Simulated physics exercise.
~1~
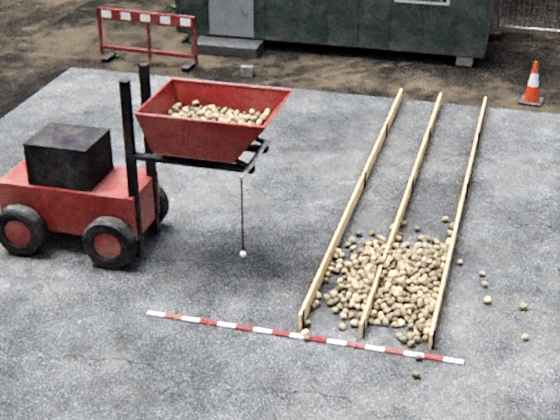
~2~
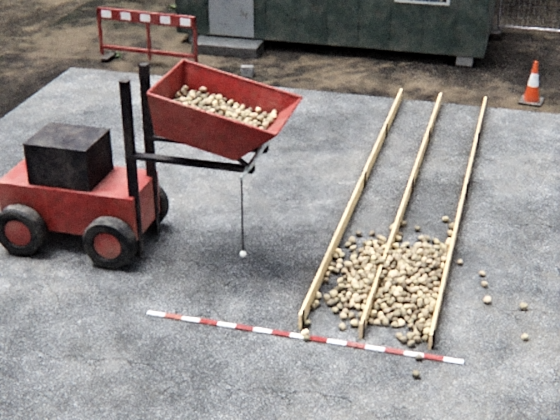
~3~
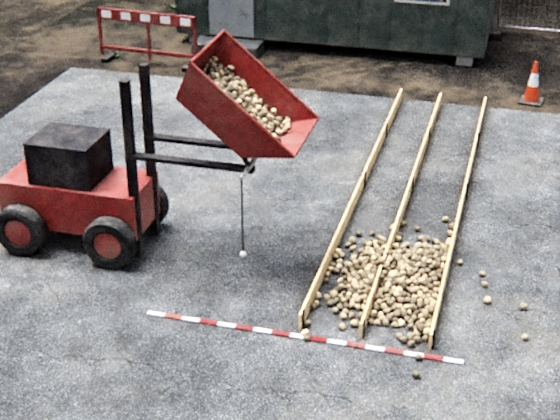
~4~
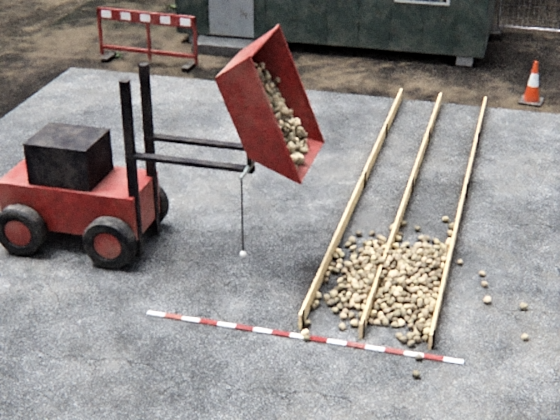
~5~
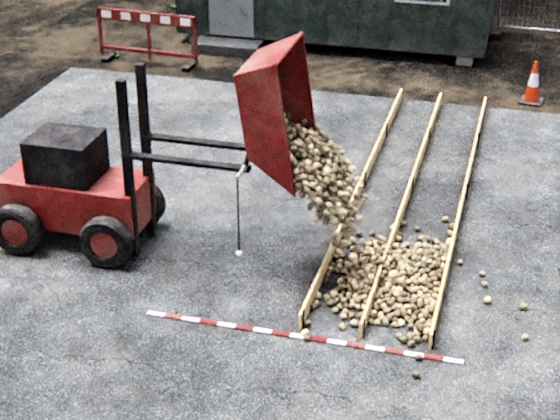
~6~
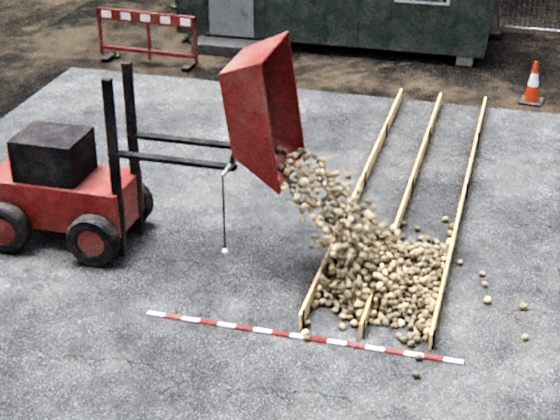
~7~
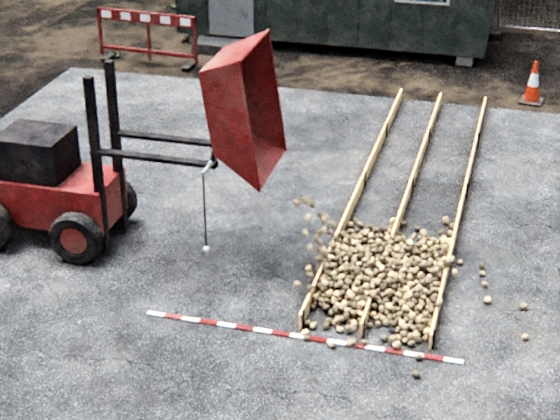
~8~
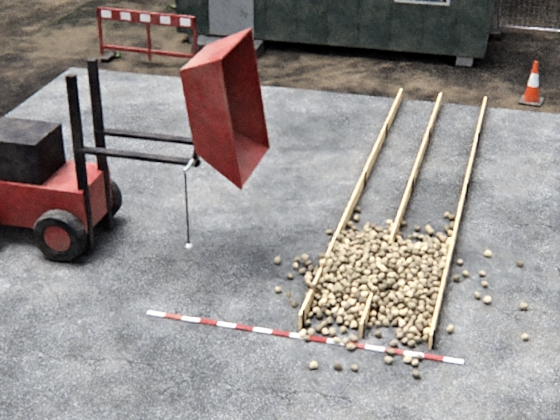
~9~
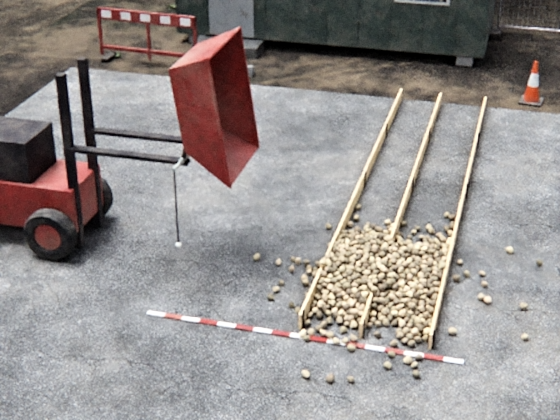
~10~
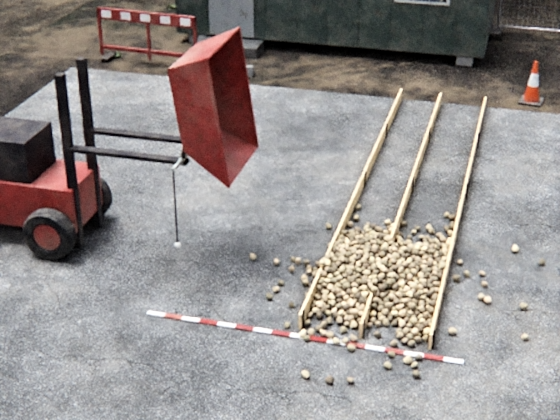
The clip shows a red forklift tipping a skip of round stones toward a pile between wooden planks on grey ground; the stones pour out as it backs away left, leaving a larger pile with some scattered around it and the emptied skip still tilted.
